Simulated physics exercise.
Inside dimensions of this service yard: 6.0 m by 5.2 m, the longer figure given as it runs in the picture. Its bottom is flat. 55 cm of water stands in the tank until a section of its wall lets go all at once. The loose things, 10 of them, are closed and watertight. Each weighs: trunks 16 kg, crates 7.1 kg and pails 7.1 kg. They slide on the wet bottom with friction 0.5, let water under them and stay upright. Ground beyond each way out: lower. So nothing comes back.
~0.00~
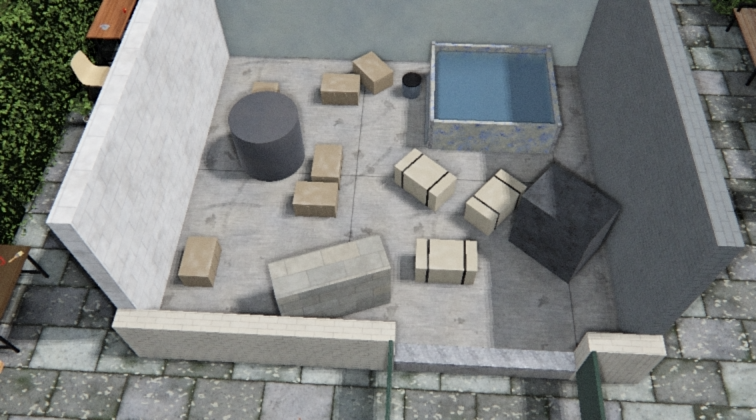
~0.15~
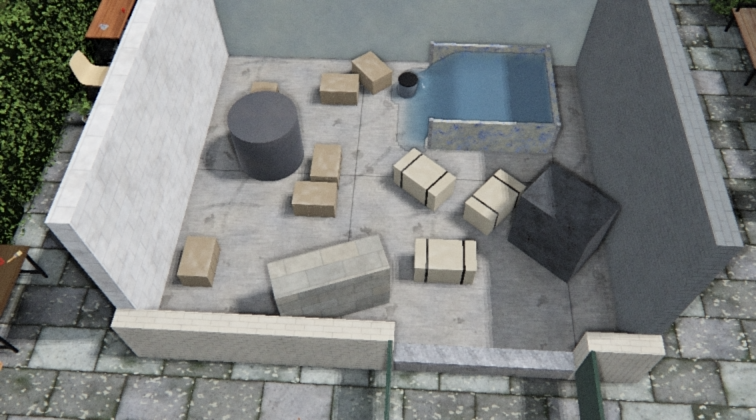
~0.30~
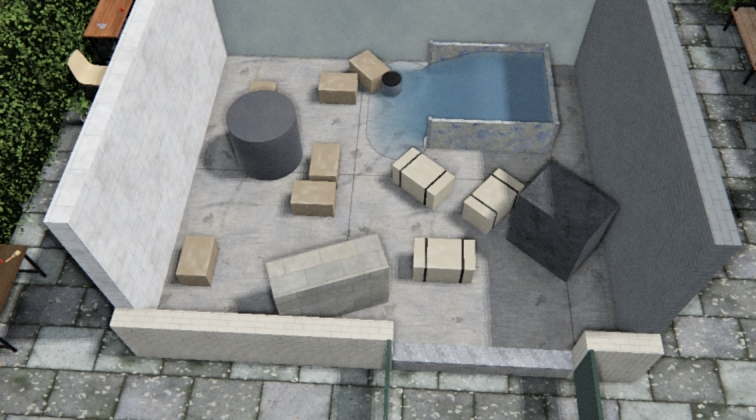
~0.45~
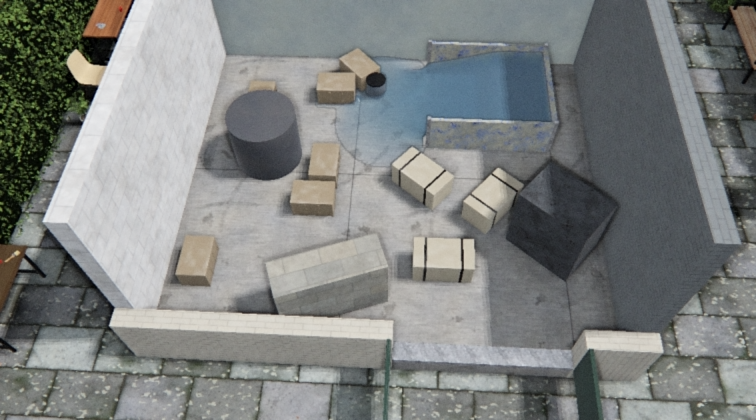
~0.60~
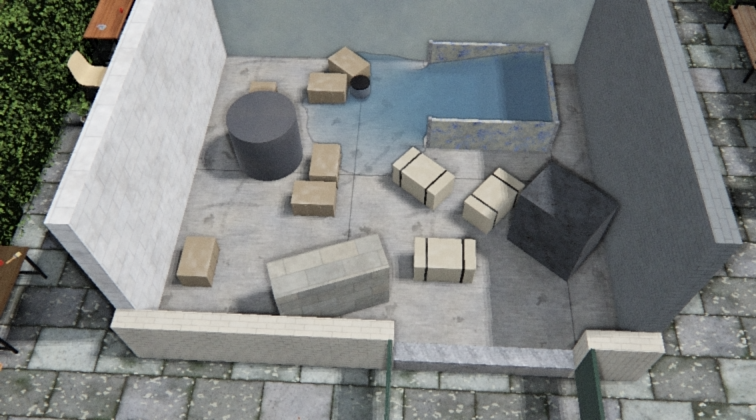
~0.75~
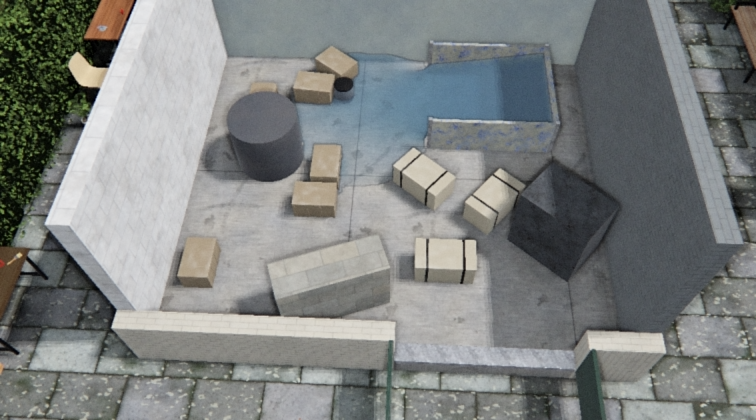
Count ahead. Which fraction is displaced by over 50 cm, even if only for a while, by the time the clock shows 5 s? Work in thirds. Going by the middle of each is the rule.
High band.
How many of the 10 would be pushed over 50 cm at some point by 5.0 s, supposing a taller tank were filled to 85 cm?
Then 7 of them.
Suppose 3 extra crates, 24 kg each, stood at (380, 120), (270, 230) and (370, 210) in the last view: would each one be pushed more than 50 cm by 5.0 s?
In order: Beyond it, beyond it, within it.
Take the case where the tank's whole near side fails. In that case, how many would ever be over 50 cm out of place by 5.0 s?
Then 3 of them would.
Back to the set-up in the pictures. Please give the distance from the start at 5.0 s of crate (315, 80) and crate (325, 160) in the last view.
Object 1: 200 cm. Object 2: 200 cm.
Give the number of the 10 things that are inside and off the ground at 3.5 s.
Tally: 7 of them.
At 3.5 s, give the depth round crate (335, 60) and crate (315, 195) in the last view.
Around 23 cm and 7 cm.
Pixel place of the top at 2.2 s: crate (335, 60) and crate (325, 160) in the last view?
Somewhere around (237, 37) and (244, 201).
After 1.1 s 3 of 10 are over 50 cm from their spots; 1 afloat.
After 2.2 s 6 of 10 are over 50 cm from their spots; 4 afloat.
After 3.5 s 7 of 10 are over 50 cm from their spots; 7 afloat.
After 5.0 s 7 of 10 are over 50 cm from their spots, and 7 have been at some point; 7 afloat.
